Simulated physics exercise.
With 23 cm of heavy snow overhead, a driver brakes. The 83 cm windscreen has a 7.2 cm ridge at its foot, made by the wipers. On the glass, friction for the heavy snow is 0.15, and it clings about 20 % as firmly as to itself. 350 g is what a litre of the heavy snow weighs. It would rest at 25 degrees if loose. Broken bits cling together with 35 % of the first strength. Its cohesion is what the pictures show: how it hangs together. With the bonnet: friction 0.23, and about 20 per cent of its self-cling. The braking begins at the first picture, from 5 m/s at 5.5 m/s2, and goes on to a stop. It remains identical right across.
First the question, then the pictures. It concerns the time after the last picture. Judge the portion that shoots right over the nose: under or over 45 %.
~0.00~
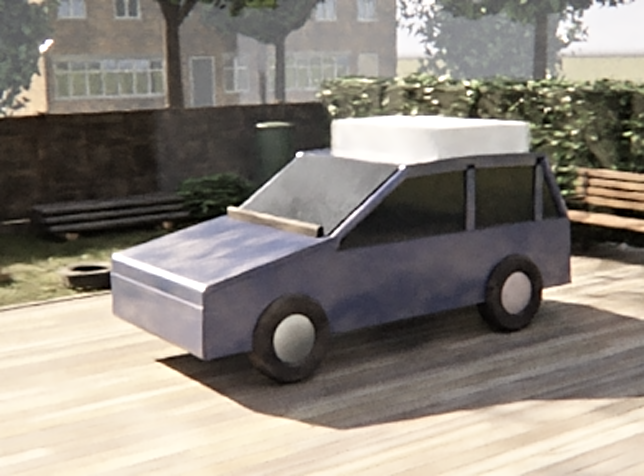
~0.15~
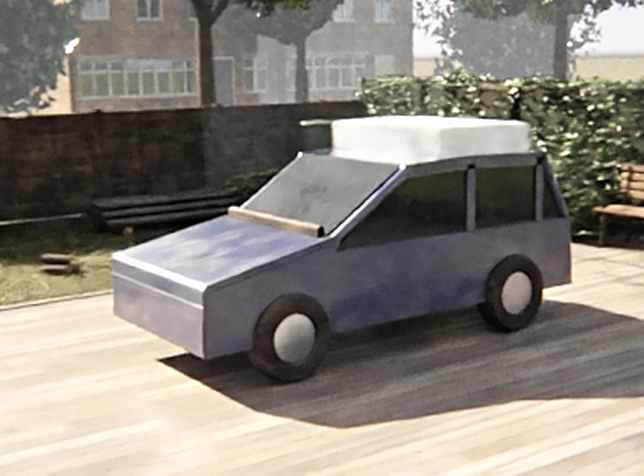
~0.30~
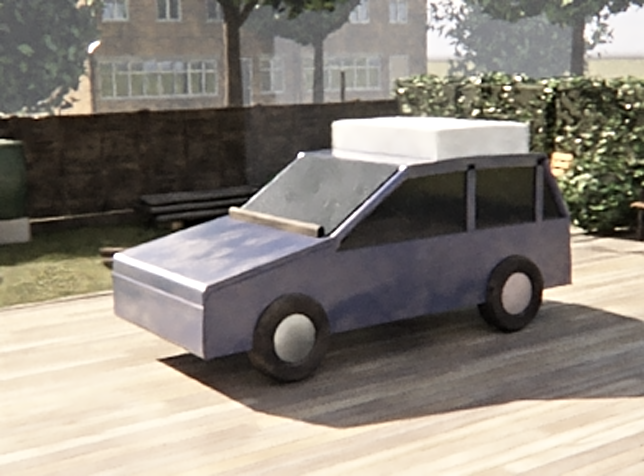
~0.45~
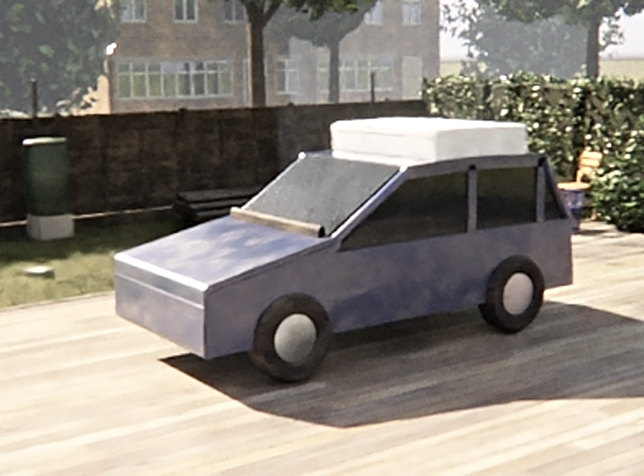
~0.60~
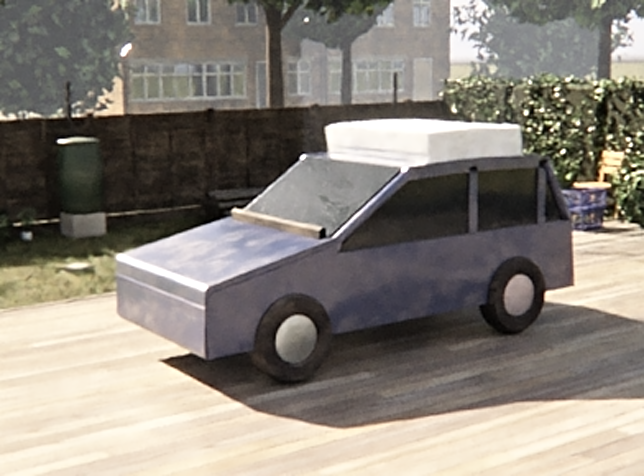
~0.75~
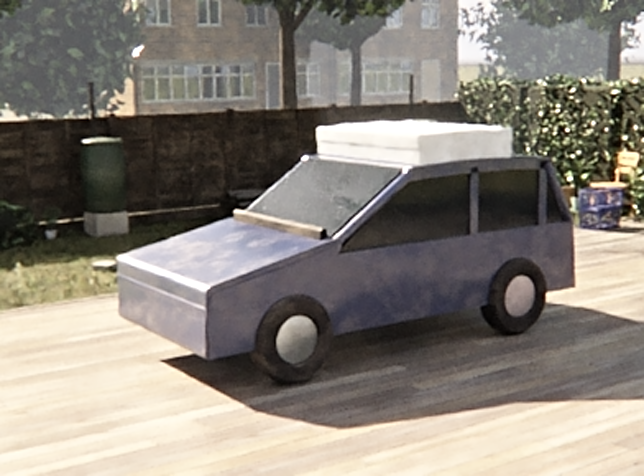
The portion that shoots right over the nose is short of 45 %.
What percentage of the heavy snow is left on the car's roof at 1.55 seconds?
Near 35 %.
After 1.12 s, 63 % of the snow is on the roof, 37 % on the glass, none on the bonnet and none has gone off the nose.
After 1.55 s, 33 % of the snow is on the roof, 48 % on the glass, 19 % on the bonnet and none has gone off the nose.
After 1.98 s, 33 % of the snow is on the roof, 30 % on the glass, 34 % on the bonnet and 3 % has gone off the nose.
After 2.41 s, 33 % of the snow is on the roof, 30 % on the glass, 27 % on the bonnet and 10 % has gone off the nose.
After 3.40 s, 33 % of the snow is on the roof, 29 % on the glass, 27 % on the bonnet and 10 % has gone off the nose.
